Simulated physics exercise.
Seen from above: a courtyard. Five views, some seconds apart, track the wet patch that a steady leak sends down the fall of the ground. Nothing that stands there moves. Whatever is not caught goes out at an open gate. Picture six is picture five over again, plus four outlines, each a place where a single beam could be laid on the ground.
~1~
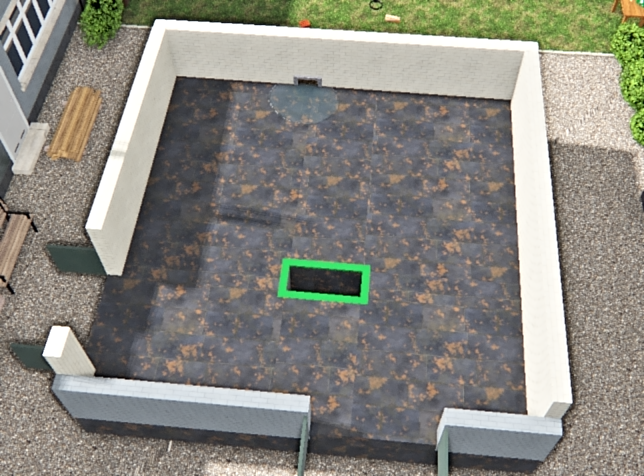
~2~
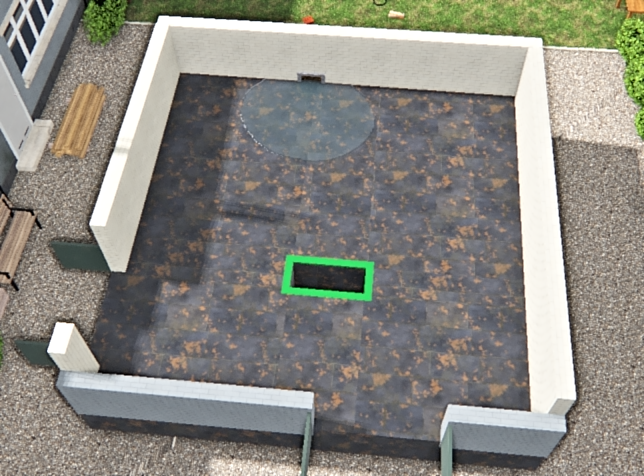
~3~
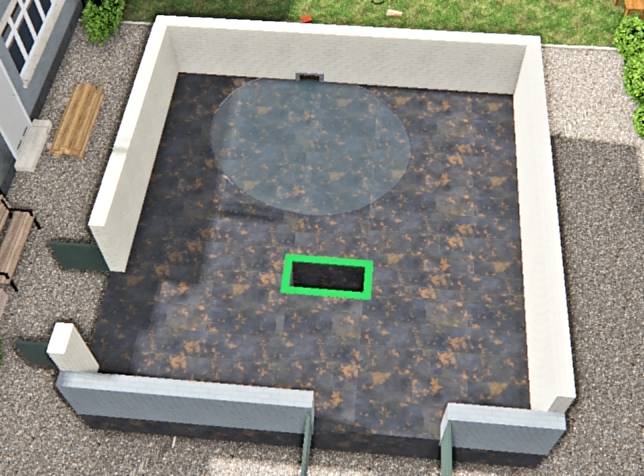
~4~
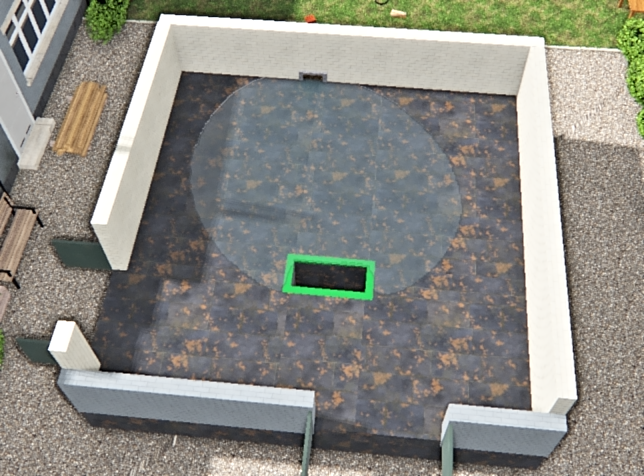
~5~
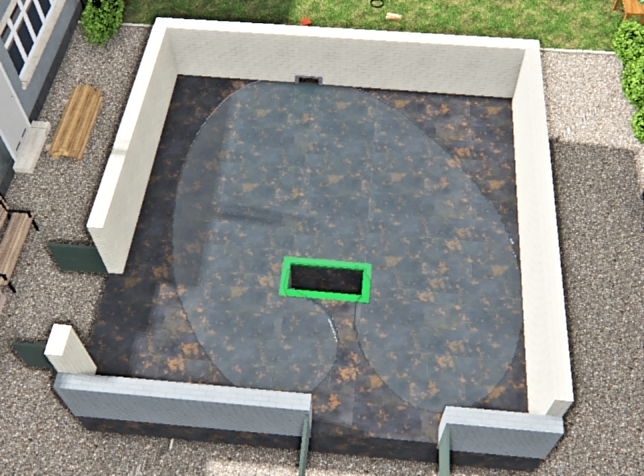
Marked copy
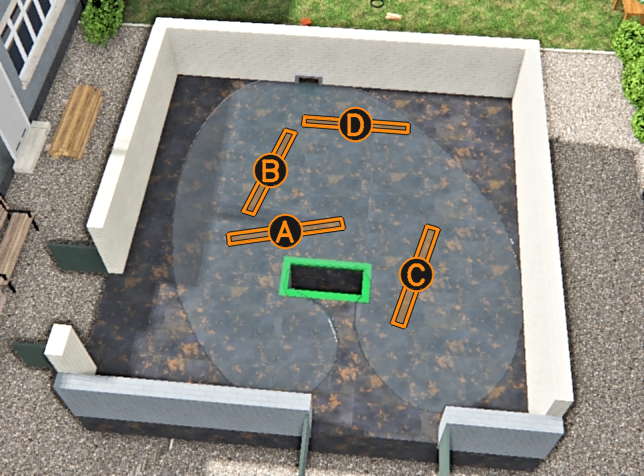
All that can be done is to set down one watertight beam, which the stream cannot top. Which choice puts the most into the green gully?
I would pick spot C.
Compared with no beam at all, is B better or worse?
Worse.
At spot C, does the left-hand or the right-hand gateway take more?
More leaves on the right.
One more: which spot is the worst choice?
It is A.
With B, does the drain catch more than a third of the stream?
No, it does not.
On the marked copy, A from (228, 239) to (342, 223); B from (248, 212) to (290, 131); C from (398, 324) to (432, 227); D from (304, 120) to (407, 128).
If A is chosen, about 4 % of the stream goes into the green gully, about 96 % out by the gates.
If B is chosen, about 23 % of the stream goes into the green gully, about 77 % out by the gates.
If C is chosen, about 38 % of the stream goes into the green gully, about 62 % out by the gates.
If D is chosen, about 23 % of the stream goes into the green gully, about 77 % out by the gates.
